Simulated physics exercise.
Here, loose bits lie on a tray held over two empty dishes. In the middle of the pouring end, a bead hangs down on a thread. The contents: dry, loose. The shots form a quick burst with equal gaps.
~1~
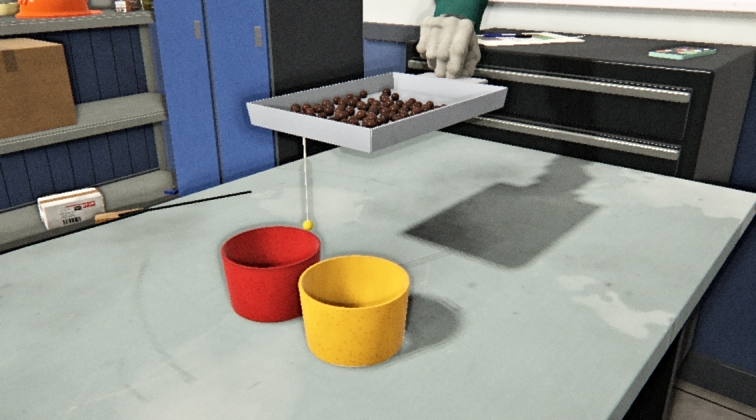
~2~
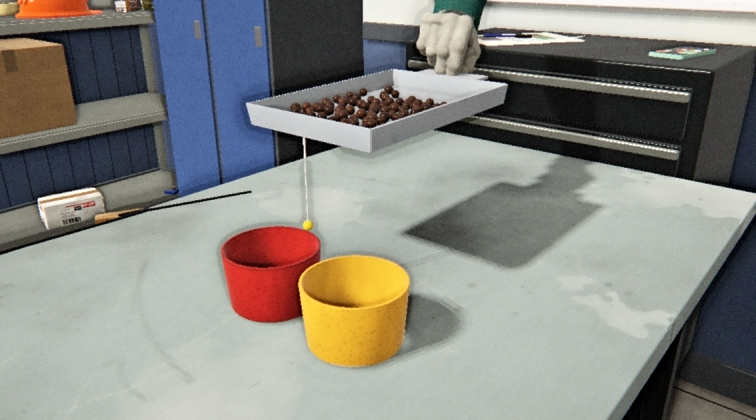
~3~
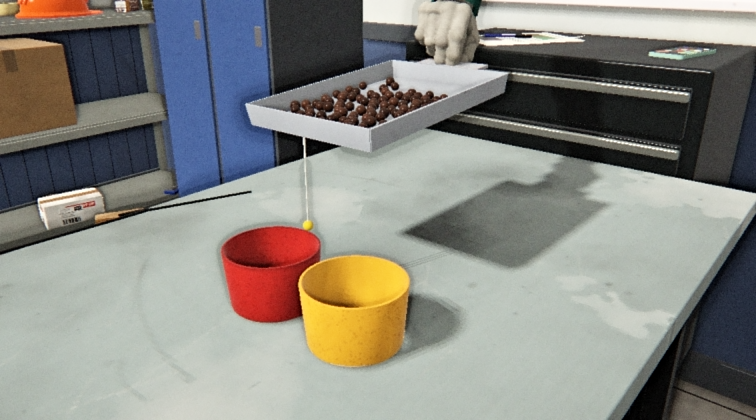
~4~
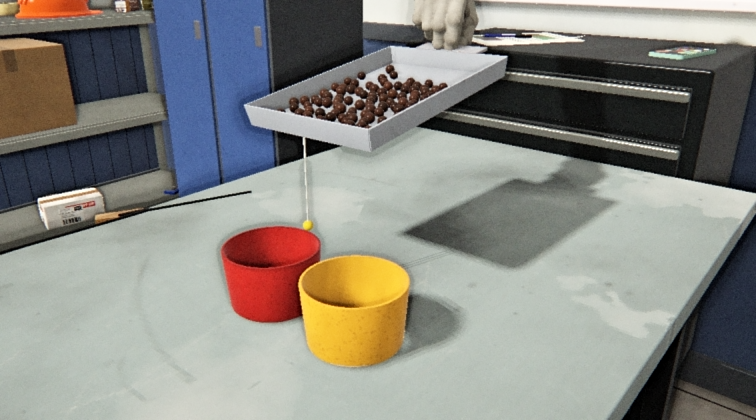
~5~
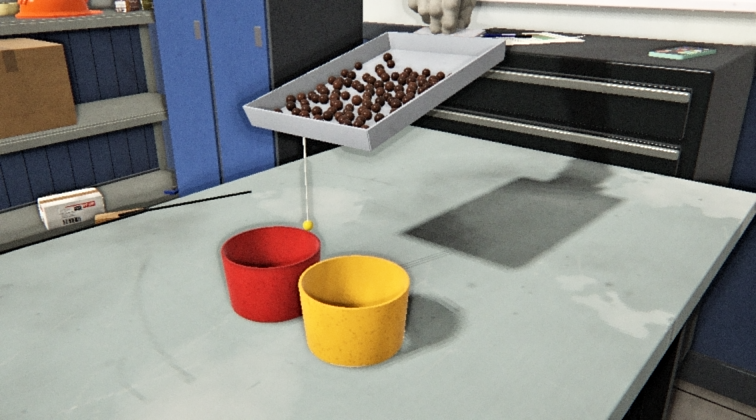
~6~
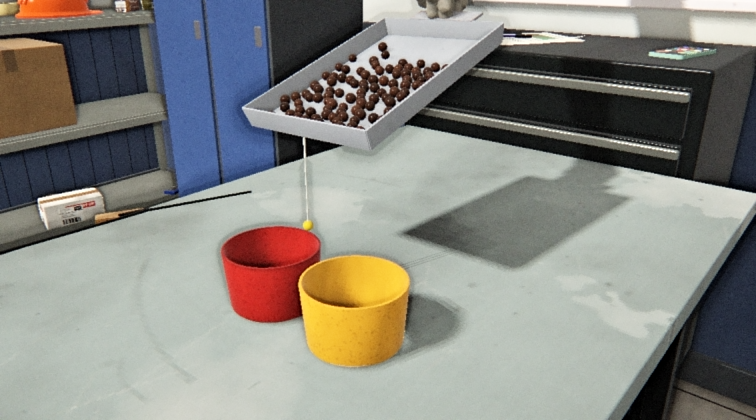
Tray of chocolate balls being tilted gradually by a hand raising its far end, balls shifting, above red and yellow dishes.
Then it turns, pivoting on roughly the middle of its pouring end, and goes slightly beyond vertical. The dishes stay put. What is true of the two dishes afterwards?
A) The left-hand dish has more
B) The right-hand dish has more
Answer: A.
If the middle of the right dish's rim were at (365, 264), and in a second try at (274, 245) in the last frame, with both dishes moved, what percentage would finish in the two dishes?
10 per cent, then 40 per cent.
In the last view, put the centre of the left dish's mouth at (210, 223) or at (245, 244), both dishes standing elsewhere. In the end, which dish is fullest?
Well, the first try goes to the rightward dish and the second to the leftward dish.
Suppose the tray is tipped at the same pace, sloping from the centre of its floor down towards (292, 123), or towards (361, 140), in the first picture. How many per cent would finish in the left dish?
First heading roughly 30 %, second roughly 0 %.
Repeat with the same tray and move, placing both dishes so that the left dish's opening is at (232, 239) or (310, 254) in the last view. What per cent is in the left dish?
That makes 50 per cent, followed by 20 per cent.
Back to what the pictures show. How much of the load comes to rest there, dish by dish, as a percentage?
Near 40 in a hundred for the left dish; near 10 for the right dish.
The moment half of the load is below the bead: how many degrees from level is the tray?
Roughly 105 degrees at that moment.
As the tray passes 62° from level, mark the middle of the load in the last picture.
Roughly (313, 94).
Soon after the last picture, tray tipped steeply; nearly all on the tray; a stray few in the air.
A little later, tray tipped right over; about half on the tray; a stray few in the right dish; a small part in the left dish; a stray few outside both; about a third in the air.
Later still, tray tipped past a quarter turn; a small part in the right dish; about half in the left dish; about half outside both.
By the end, tray tipped past a quarter turn; a small part in the right dish; about half in the left dish; about half outside both.
